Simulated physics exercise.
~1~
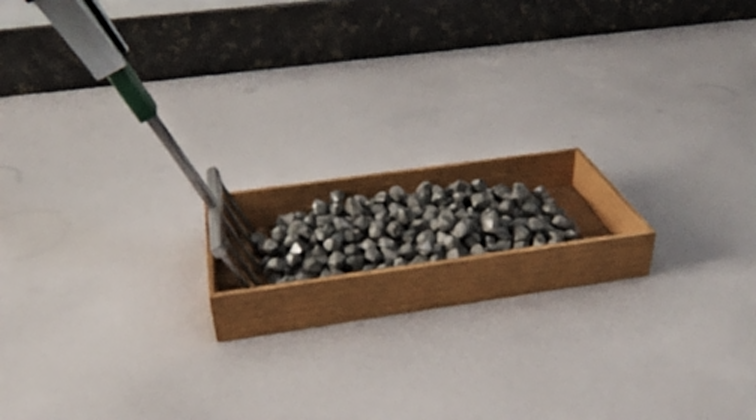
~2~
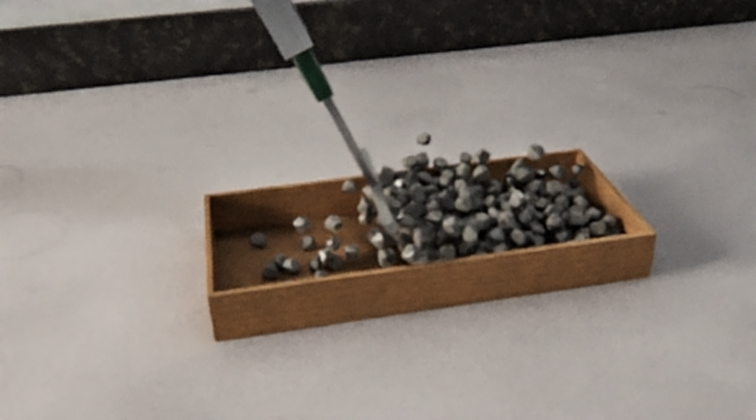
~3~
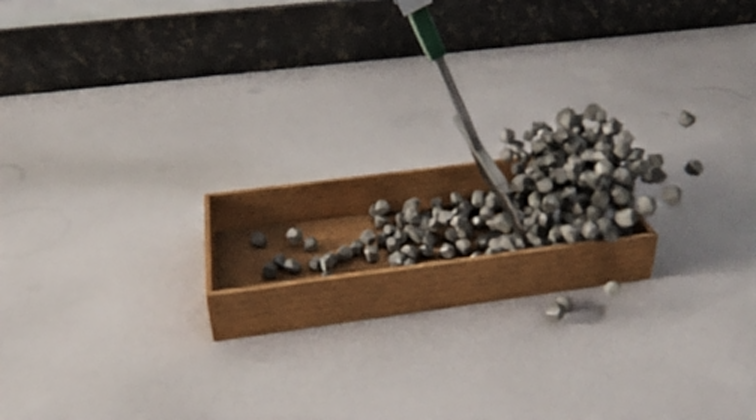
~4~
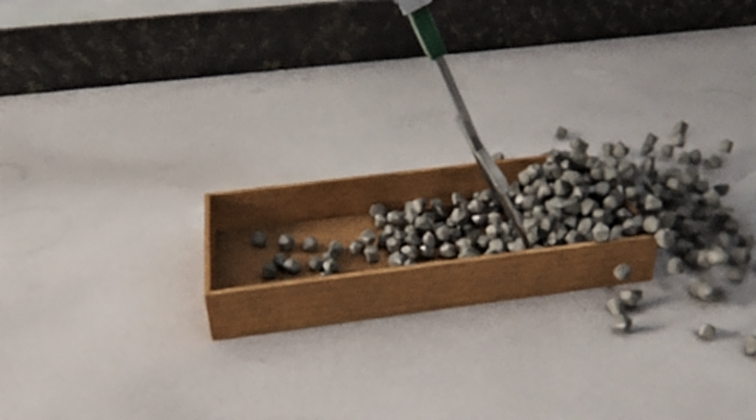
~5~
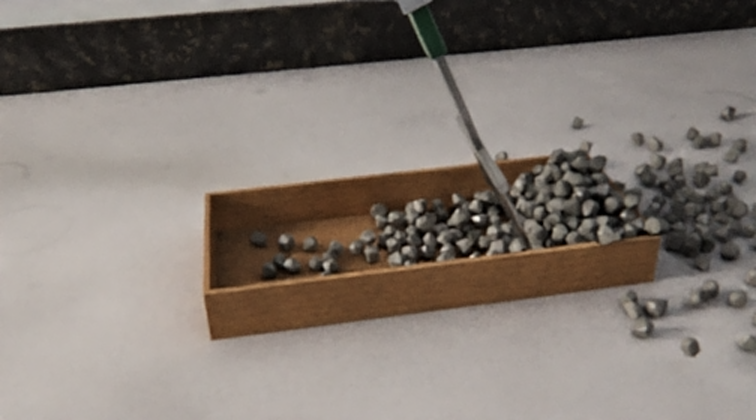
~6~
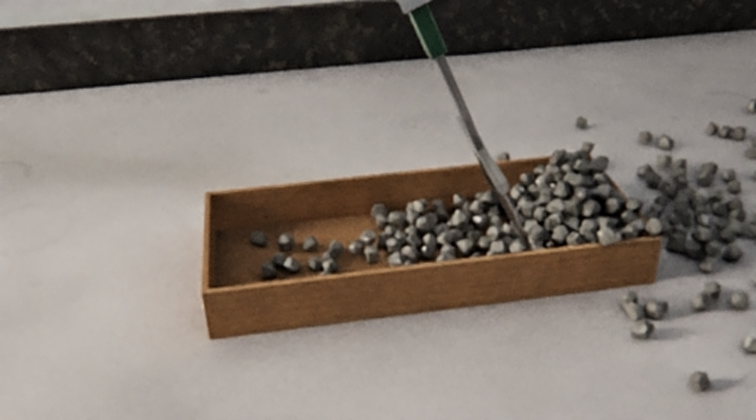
The video shows a fork-like tool with a green collar pushing small grey pebbles rightward through a brown rectangular tray, heaping them until many spill over the right end. The tool stops inside the tray, with pebbles piled around it and others scattered across the pale surface.
